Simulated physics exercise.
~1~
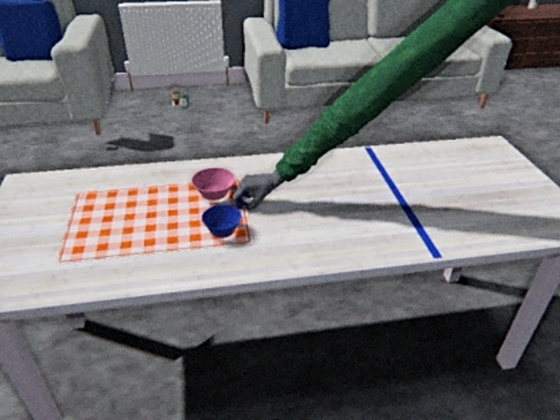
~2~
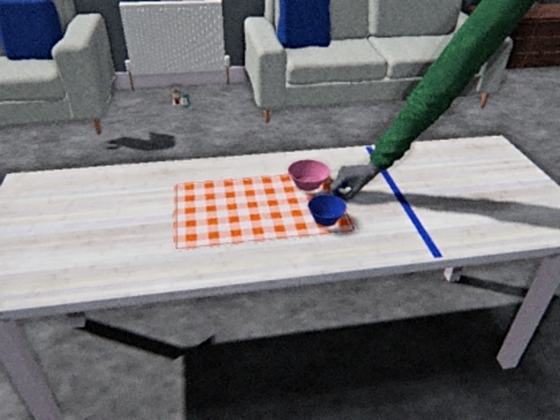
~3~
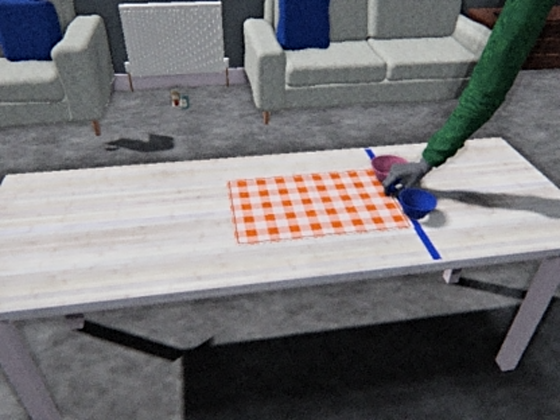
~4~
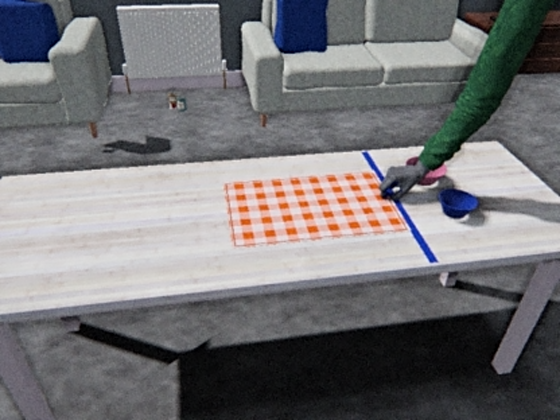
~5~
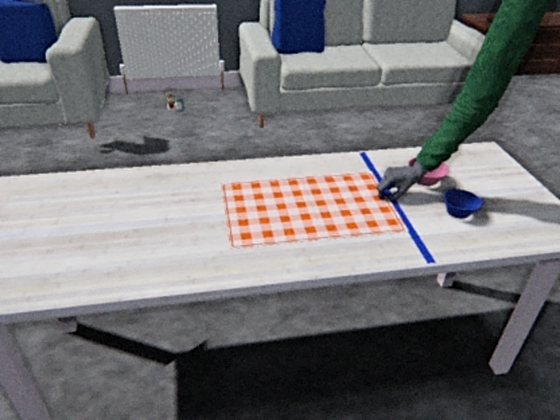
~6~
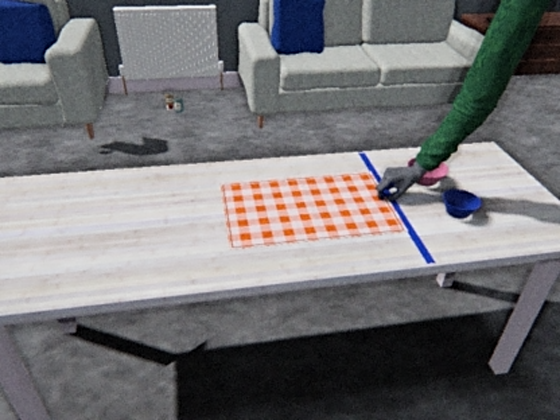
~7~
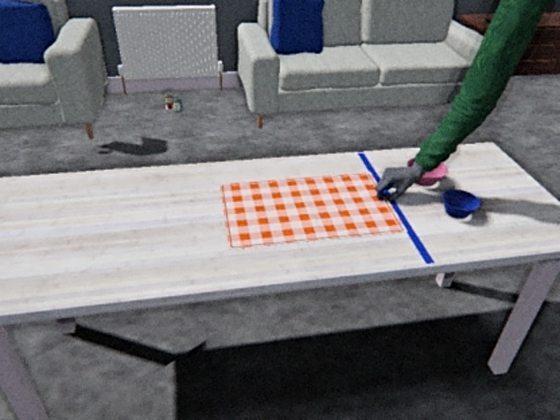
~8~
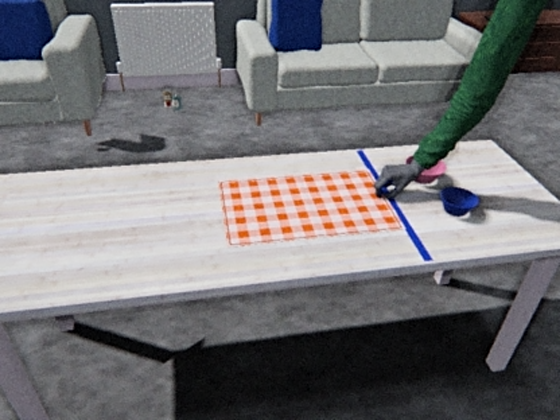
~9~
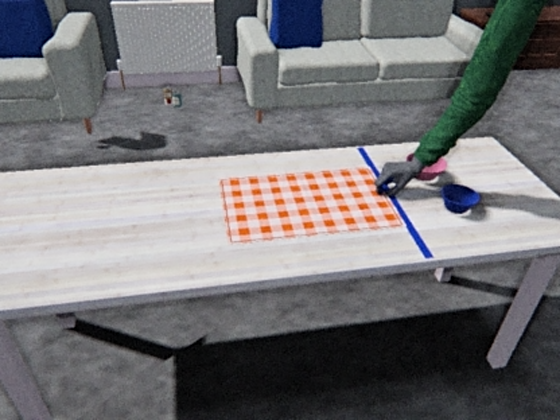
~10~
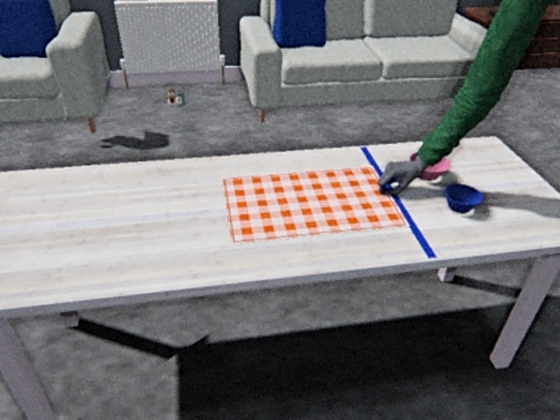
A gloved hand towed an orange checked cloth carrying a blue bowl and a pink bowl rightward across a table, stopping at the blue tape. Both bowls slid off the front, the blue one first, and came to rest past the tape.
